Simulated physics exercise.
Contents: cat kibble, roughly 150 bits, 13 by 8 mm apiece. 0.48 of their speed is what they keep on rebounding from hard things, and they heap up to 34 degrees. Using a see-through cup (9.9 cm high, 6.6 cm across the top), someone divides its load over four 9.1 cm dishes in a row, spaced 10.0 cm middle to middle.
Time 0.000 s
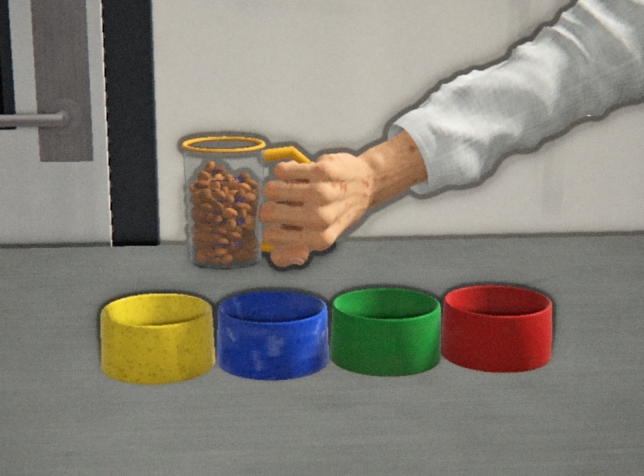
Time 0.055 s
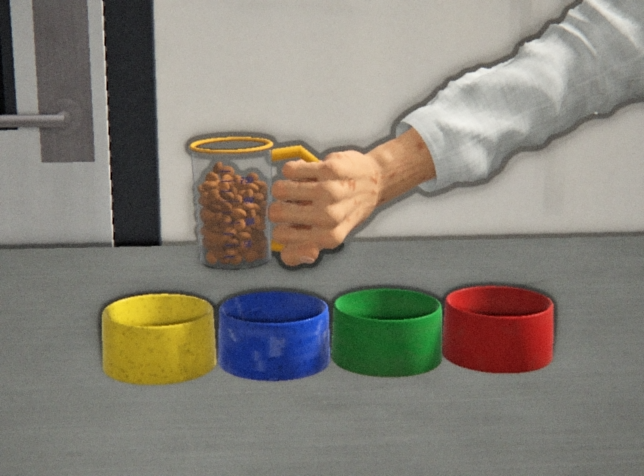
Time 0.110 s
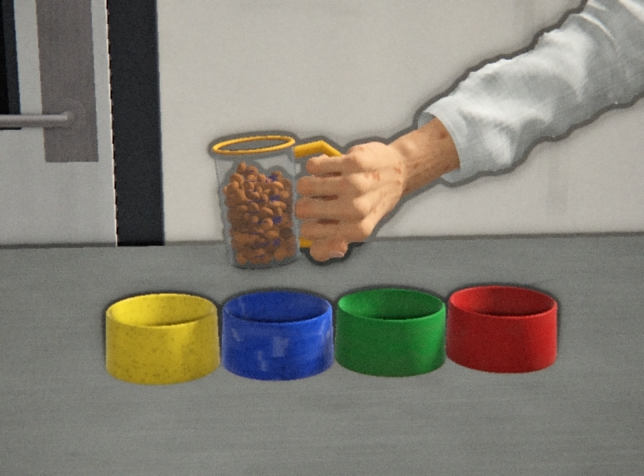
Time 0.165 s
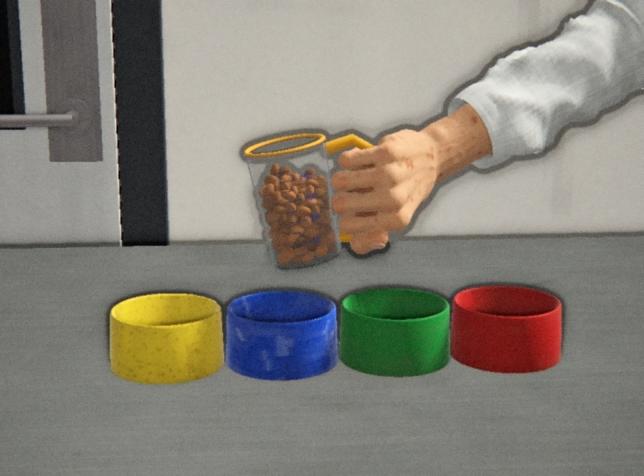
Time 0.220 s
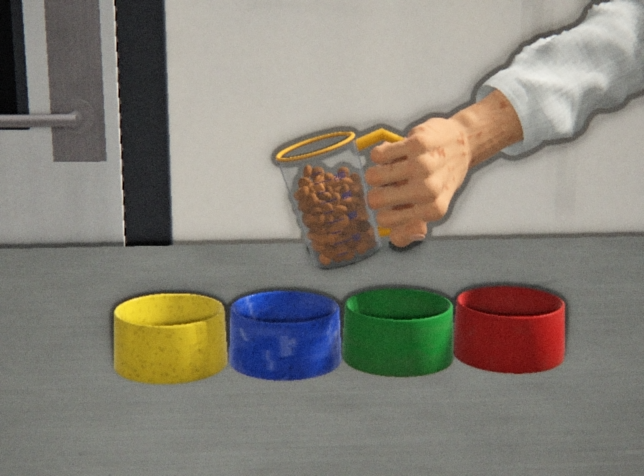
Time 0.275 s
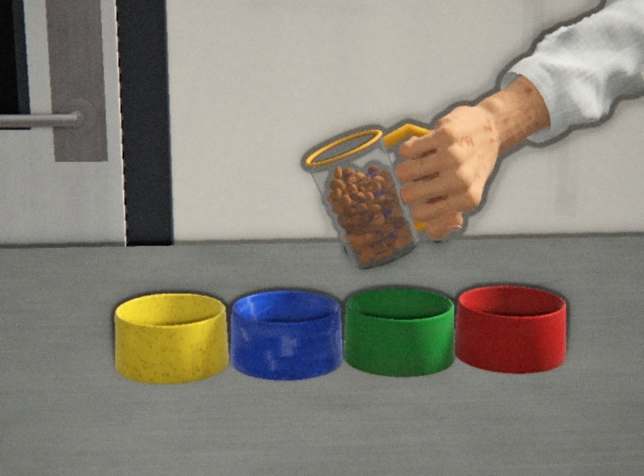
A clear cup of brown kibble, gripped by a hand in a pale sleeve, slid to the right behind the yellow, blue, green and red dishes, slowly at first, then faster while leaning leftward.
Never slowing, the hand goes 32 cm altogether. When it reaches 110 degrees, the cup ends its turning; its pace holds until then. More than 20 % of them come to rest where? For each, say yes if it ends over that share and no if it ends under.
Red - yes, blue - no, green - no, yellow - no, counter - no.
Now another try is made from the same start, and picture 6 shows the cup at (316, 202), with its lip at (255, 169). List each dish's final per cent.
Then red 80, blue 0, green 0, and yellow 0.
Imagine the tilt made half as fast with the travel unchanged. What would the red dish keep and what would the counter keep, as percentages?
In the red dish 80; on the counter 0.
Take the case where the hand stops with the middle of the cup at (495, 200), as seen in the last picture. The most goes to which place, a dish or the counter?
Result: Largest portion at green.
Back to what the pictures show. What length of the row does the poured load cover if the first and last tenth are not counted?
The stretch is around 5 cm long.
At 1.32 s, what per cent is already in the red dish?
Close to 25 per cent at that point.
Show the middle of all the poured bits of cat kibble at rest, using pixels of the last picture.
Look around (519, 335) in the last picture.
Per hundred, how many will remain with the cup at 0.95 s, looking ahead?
Close to 100 in a hundred.
Then, at 0.68 s, tilt 65 degrees; cup holds 100 %.
After 0.95 s, tilt 93 degrees; cup holds 100 %.
After 1.32 s, tilt 110 degrees; cup holds 70 %, red 25 %.
In the end, at 3.0 s, red 80 %, blue 0 %, green 0 %, yellow 0 %, counter 0 %, cup 20 %.
